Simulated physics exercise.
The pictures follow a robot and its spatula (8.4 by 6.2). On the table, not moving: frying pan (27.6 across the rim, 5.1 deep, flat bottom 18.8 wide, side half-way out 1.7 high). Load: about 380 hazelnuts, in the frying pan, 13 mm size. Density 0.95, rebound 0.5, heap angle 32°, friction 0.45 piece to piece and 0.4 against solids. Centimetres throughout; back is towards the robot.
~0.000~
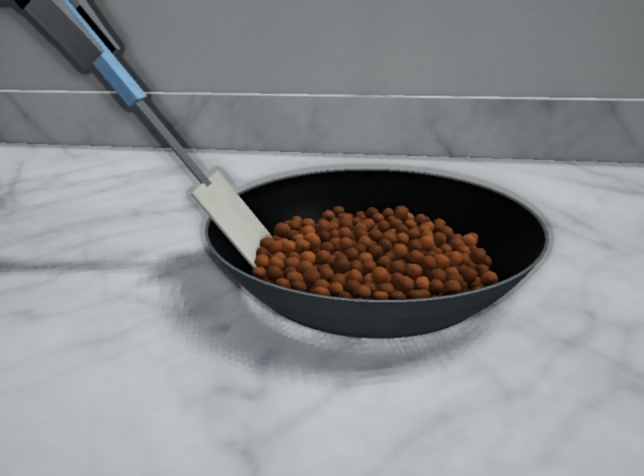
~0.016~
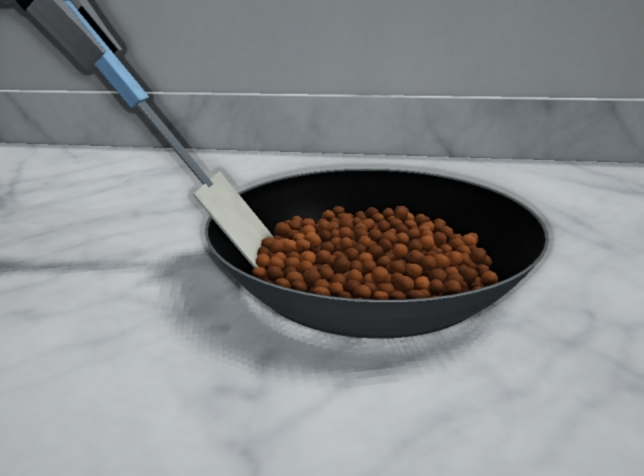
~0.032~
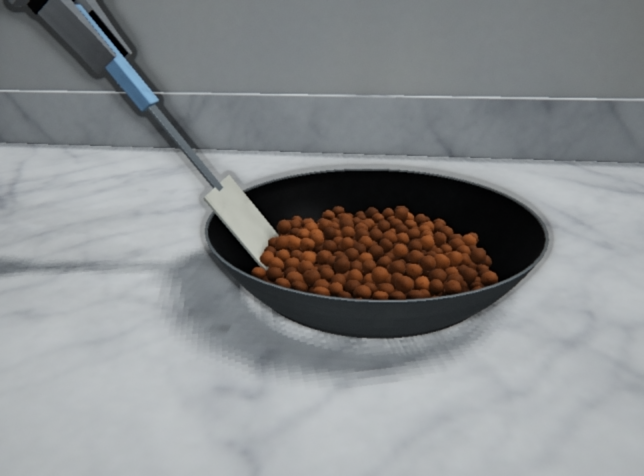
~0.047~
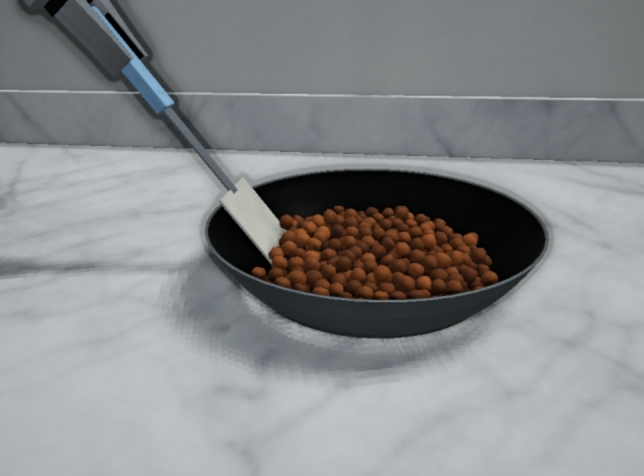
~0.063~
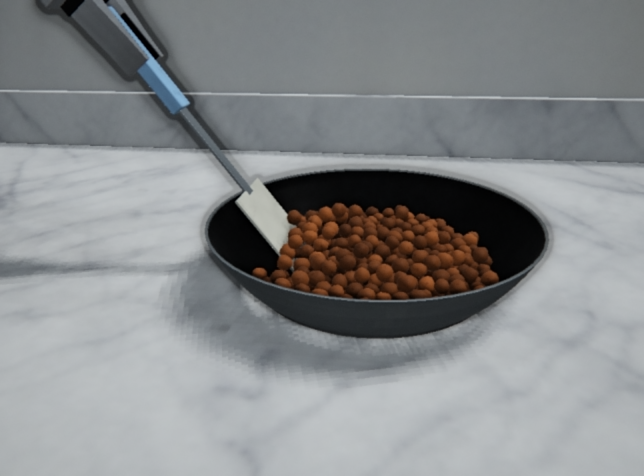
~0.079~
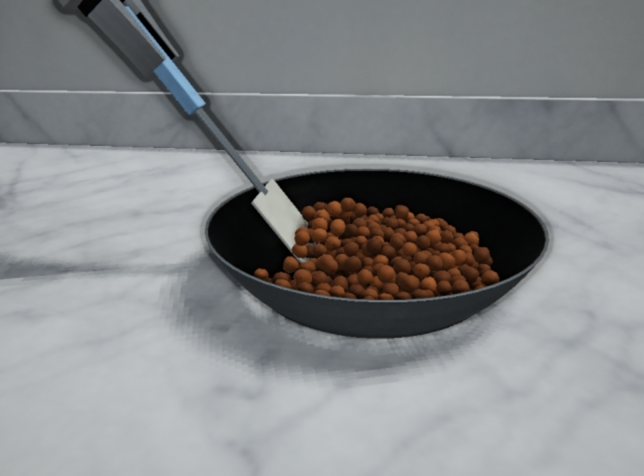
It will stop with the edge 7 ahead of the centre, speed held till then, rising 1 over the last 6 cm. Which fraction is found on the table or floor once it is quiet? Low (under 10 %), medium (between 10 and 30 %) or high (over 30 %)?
Answer: Low; under 10 % of the hazelnuts finish on the table or floor.
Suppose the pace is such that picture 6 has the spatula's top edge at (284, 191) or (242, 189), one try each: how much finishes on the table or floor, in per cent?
Some 10 and 0 per cent.
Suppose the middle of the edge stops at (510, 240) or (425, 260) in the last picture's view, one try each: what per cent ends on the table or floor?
Some 25 and 0 per cent.
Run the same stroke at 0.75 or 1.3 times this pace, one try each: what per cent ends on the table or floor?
About 0 and 5 per cent.
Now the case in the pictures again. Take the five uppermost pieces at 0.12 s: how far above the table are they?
Some 5 cm.
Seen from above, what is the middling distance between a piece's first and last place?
Some 3 cm.
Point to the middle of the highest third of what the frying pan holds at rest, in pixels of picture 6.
At about (477, 244).
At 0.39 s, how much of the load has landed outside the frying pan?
About 0 per cent.
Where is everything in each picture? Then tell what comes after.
The first picture shows spatula top edge at (205, 182), sloping 53°; upper third of the load around (365, 247), from x 260 to 490, top at y 210; 379 in the frying pan.
The second picture shows spatula top edge at (207, 182), sloping 53°; upper third of the load around (365, 247), from x 260 to 490, top at y 210.
The third picture shows spatula top edge at (217, 186), sloping 53°; upper third of the load around (362, 247), from x 260 to 490, top at y 210.
The fourth picture shows spatula top edge at (232, 189), sloping 53°; upper third of the load around (359, 244), from x 260 to 490, top at y 210.
The fifth picture shows spatula top edge at (247, 189), sloping 53°; upper third of the load around (363, 242), from x 260 to 490, top at y 210.
The sixth picture shows spatula top edge at (262, 190), sloping 53°; upper third of the load around (360, 243), from x 260 to 490, top at y 205; 379 in the frying pan.
After 0.12 s, sloping 53°, highest piece 6 above the table; 379 in the frying pan.
After 0.17 s, sloping 53°, highest piece 6 above the table; 379 in the frying pan.
After 0.39 s, sloping 53°, highest piece 6 above the table; 372 in the frying pan, 6 on the table or floor, 1 on the blade or in flight.
After 1.44 s, sloping 53°, highest piece 6 above the table; 372 in the frying pan, 7 on the table or floor.
At rest, 372 in the frying pan, 7 on the table or floor. That is 2 % on the table or floor.
